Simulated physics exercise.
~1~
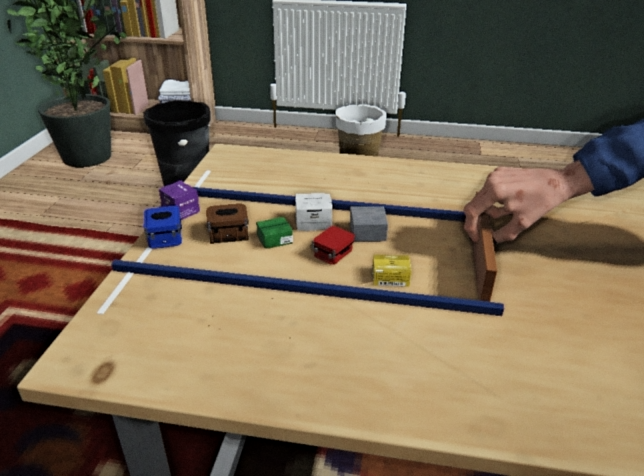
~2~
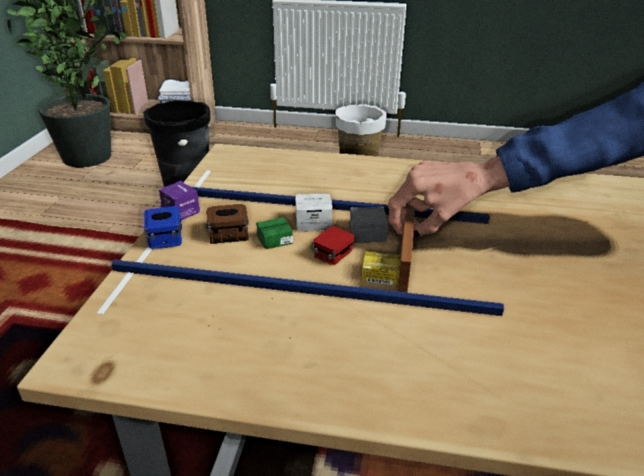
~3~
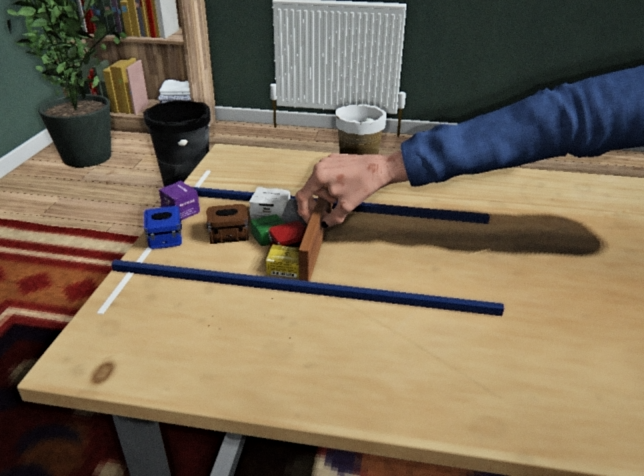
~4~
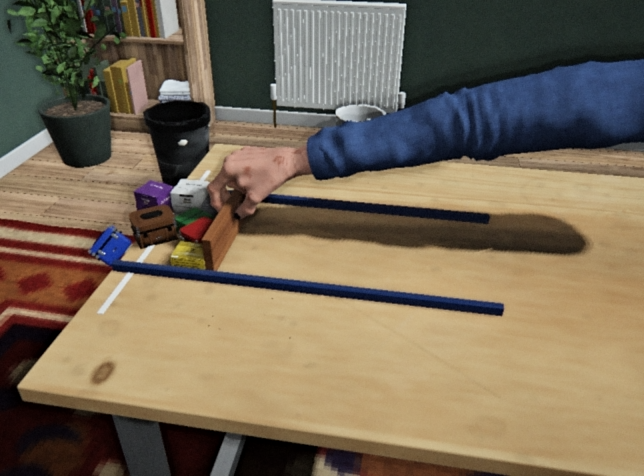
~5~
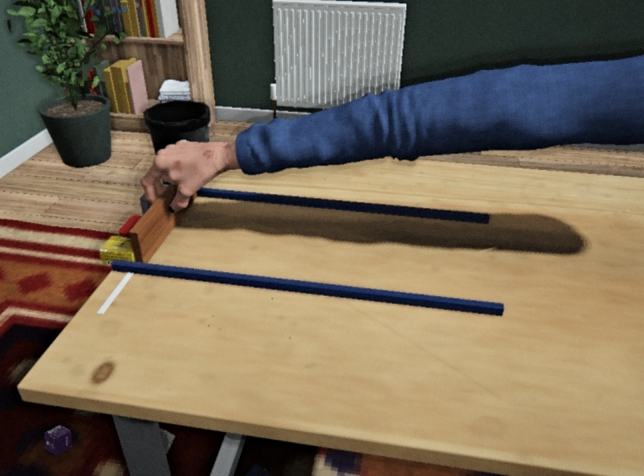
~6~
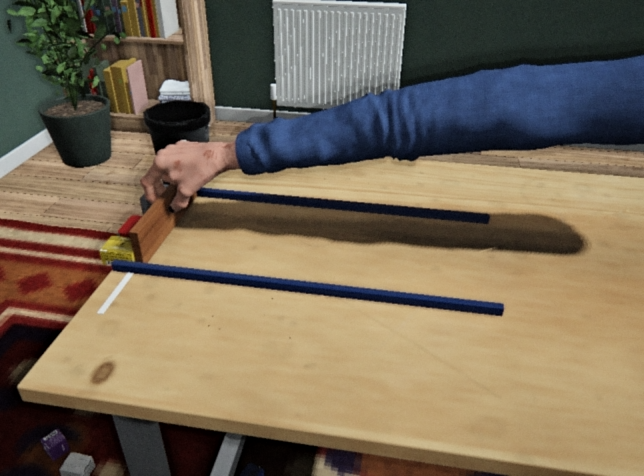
A hand in a blue sleeve holds an upright brown board at the right of a pale wooden table, seen from above in a room with a radiator, plant and bins. Between two dark blue rails lie small purple, blue, brown, green, white, red, grey and yellow items. The board slides left, gathering the yellow, grey and red ones, then the green and white. The crowded group is pushed to the left edge, where the blue one tips. Most drop off, and the board stops with red and yellow items still at the edge, while purple and white ones lie on the floor below.
